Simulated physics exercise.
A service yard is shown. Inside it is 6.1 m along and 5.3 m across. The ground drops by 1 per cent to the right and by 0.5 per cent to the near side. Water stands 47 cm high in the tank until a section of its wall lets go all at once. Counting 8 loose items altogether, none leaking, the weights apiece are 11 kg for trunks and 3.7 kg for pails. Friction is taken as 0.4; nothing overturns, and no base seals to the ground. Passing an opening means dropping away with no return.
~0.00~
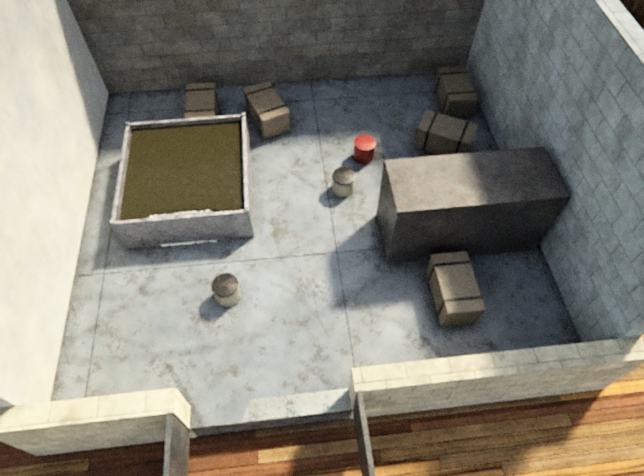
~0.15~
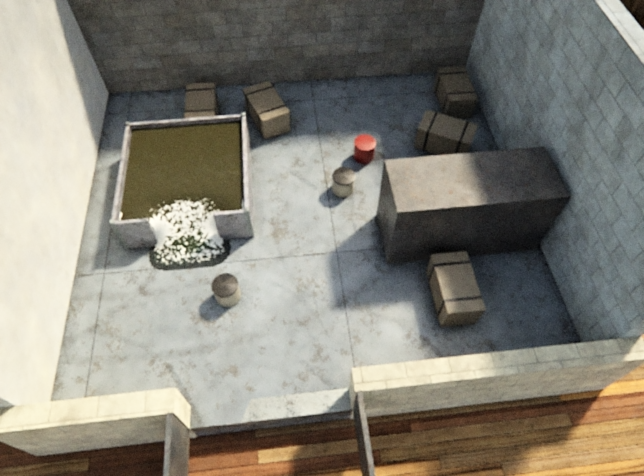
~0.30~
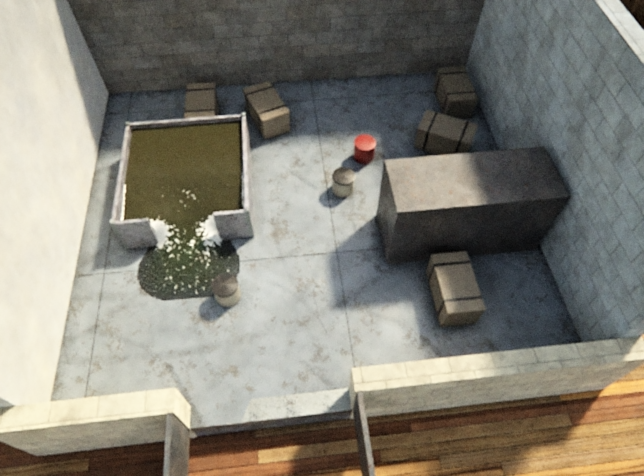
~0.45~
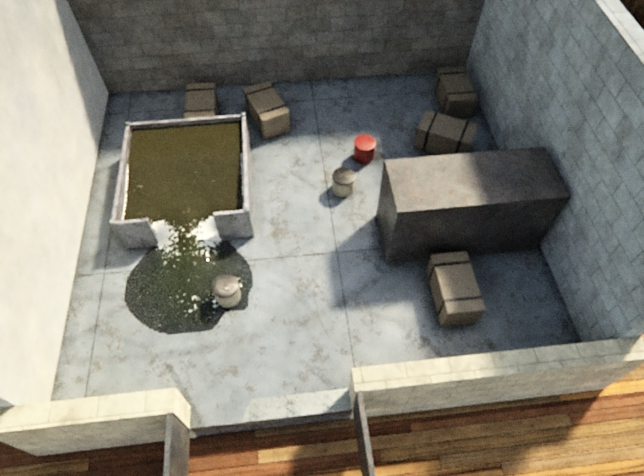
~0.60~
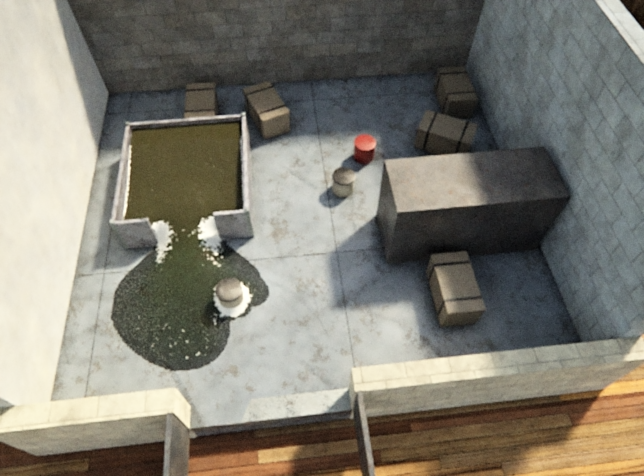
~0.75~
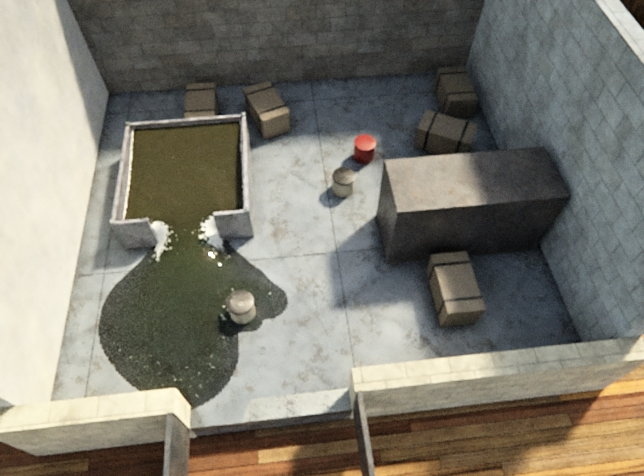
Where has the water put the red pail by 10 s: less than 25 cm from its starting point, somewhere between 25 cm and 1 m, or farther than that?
Less than 25 cm away.
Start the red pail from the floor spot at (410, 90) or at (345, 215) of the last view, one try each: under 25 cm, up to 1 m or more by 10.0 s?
Spot one - it barely budges; spot two - it barely budges.
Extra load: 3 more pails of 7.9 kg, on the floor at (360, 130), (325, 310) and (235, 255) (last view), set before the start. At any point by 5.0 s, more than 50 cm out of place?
In order: Below it, below it, below it.
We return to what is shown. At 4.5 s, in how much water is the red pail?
Around 0 cm.
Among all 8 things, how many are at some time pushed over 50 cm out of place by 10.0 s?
It works out to 1.
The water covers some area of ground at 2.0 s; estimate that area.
Close to 10.0 m2, I'd say.
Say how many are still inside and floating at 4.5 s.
Count at that moment: 0.
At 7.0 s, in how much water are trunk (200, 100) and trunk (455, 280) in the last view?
Depths: Near 1 cm, then near 2 cm.
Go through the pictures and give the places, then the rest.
In the first frame, the red pail at (365, 142) rests on the ground; 2.6 m2 under water; 0 of 8 have shifted.
In the second frame, the red pail at (365, 142) rests on the ground; 3.0 m2 under water; 0 of 8 have shifted.
In the third frame, the red pail at (365, 142), on the bottom; water covers 3.5 m2; 0 of 8 have shifted.
In the fourth frame, the red pail at (365, 142) rests on the ground; 4.2 m2 under water; 0 of 8 have shifted.
In the fifth frame, the red pail at (365, 142), on the bottom; 4.9 m2 under water; 1 of 8 have shifted.
In the sixth frame, the red pail at (365, 142) rests on the ground; water covers 5.8 m2; 1 of 8 have shifted.
After 2.0 s the red pail is near (365, 142), 0.0 m from its start, aground; 1 of 8 are out; 0 afloat.
After 4.5 s the red pail is near (365, 142), 0.0 m from its start, aground; 1 of 8 are out; 0 afloat.
After 7.0 s the red pail is near (365, 142), 0.0 m from its start, aground; 1 of 8 are out; 0 afloat.
After 10.0 s the red pail is near (365, 142), 0.0 m from its start, aground; 1 of 8 are out; 1 afloat.
